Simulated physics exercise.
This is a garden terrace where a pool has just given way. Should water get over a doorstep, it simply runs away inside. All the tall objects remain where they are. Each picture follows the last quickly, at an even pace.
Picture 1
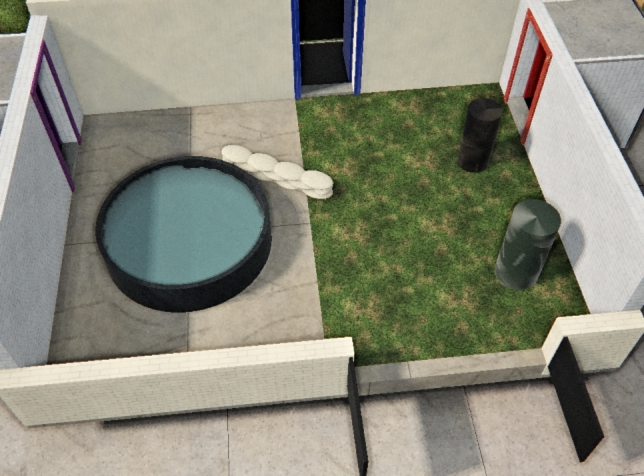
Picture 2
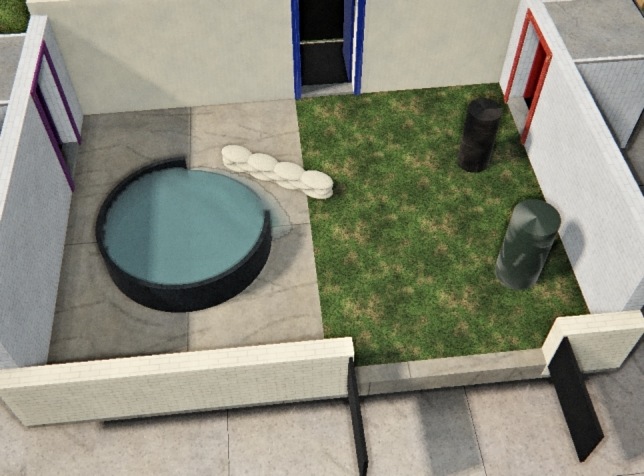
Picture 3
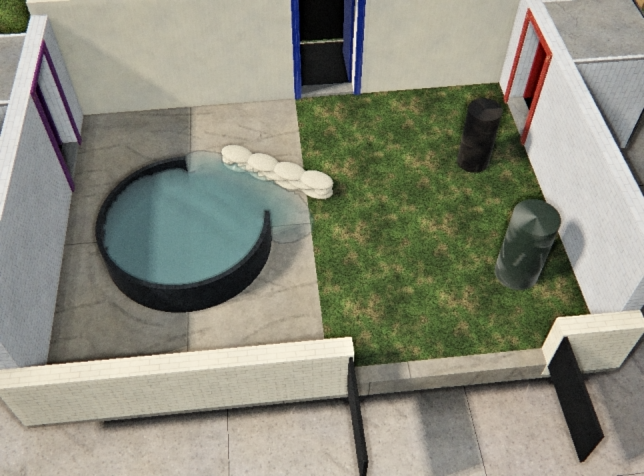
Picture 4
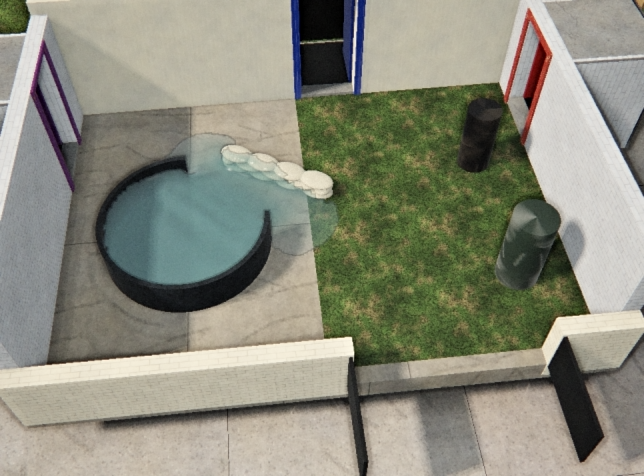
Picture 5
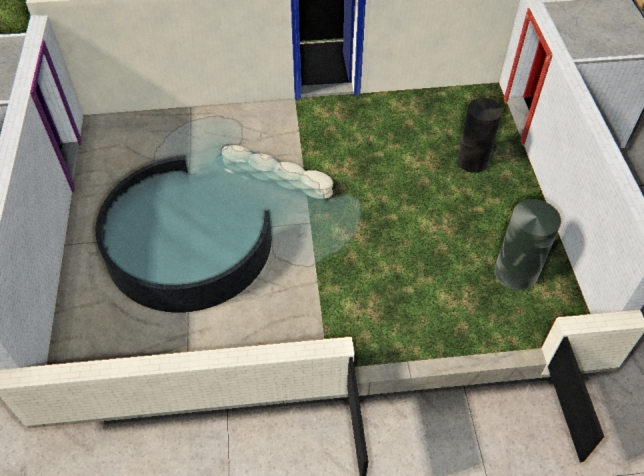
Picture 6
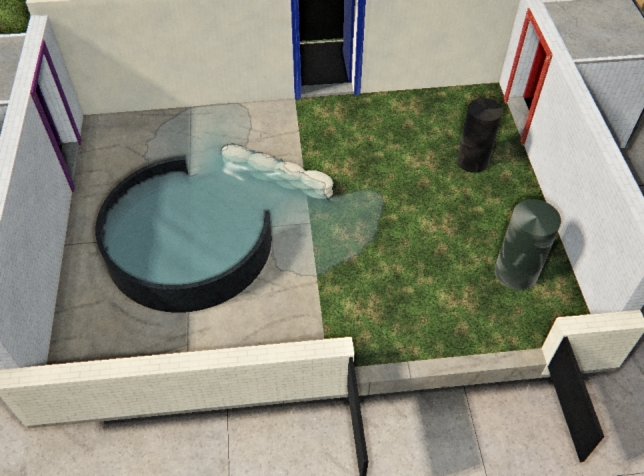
Water poured through a gap that opened in the far side of the round, dark-rimmed tank, pushed against the row of white sandbags, and spread around both ends across the paving and onto the grass.
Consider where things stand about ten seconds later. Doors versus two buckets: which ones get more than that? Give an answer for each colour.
Outcome: The blue door will not top two buckets; the purple door will not top two buckets; the red door will not top two buckets.
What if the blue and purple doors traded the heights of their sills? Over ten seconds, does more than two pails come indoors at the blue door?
My take: The blue door fails to reach it.
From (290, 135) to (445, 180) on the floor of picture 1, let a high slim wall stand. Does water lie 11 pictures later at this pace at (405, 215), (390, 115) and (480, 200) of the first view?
Submerged, spared, then spared.
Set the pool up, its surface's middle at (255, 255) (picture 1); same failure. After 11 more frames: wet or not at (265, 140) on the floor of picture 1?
At that place: Dry.
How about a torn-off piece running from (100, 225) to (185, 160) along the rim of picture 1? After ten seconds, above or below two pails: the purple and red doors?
To my mind the purple door tops the limit, and the red door falls short.
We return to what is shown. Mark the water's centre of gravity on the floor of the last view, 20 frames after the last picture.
Point: (241, 219).
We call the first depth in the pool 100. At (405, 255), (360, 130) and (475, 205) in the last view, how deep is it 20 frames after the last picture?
In order: Roughly 10, 6 and 6 in a hundred.
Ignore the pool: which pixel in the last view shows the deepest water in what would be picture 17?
Check close to (250, 193).
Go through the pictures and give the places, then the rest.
The first frame shows the round tank at (184, 221) is whole and still.
In the second frame, the front is at a hidden place, out from the gap on the round tank's far side.
In the third frame, water pours out on the round tank's far side and has run to a hidden place.
In the fourth frame, the front is at (188, 143), out from the gap on the round tank's far side.
In the fifth frame, water pours out on the round tank's far side and has run to (195, 125).
In the sixth frame, the front is at (206, 107), out from the gap on the round tank's far side.
A moment on, water covers 20 % of the floor; the blue door not reached, the purple door not reached, the red door not reached.
Next, water covers 35 % of the floor; the blue door wet at the sill, nothing in, the purple door not reached, the red door not reached.
Then, water covers 60 % of the floor; the blue door wet at the sill, nothing in, the purple door wet at the sill, nothing in, the red door not reached.
Later, water covers 85 % of the floor; the blue door wet at the sill, nothing in, the purple door under two buckets in, the red door not reached.
In the end, water covers 95 % of the floor; the blue door wet at the sill, nothing in, the purple door under two buckets in, the red door not reached.
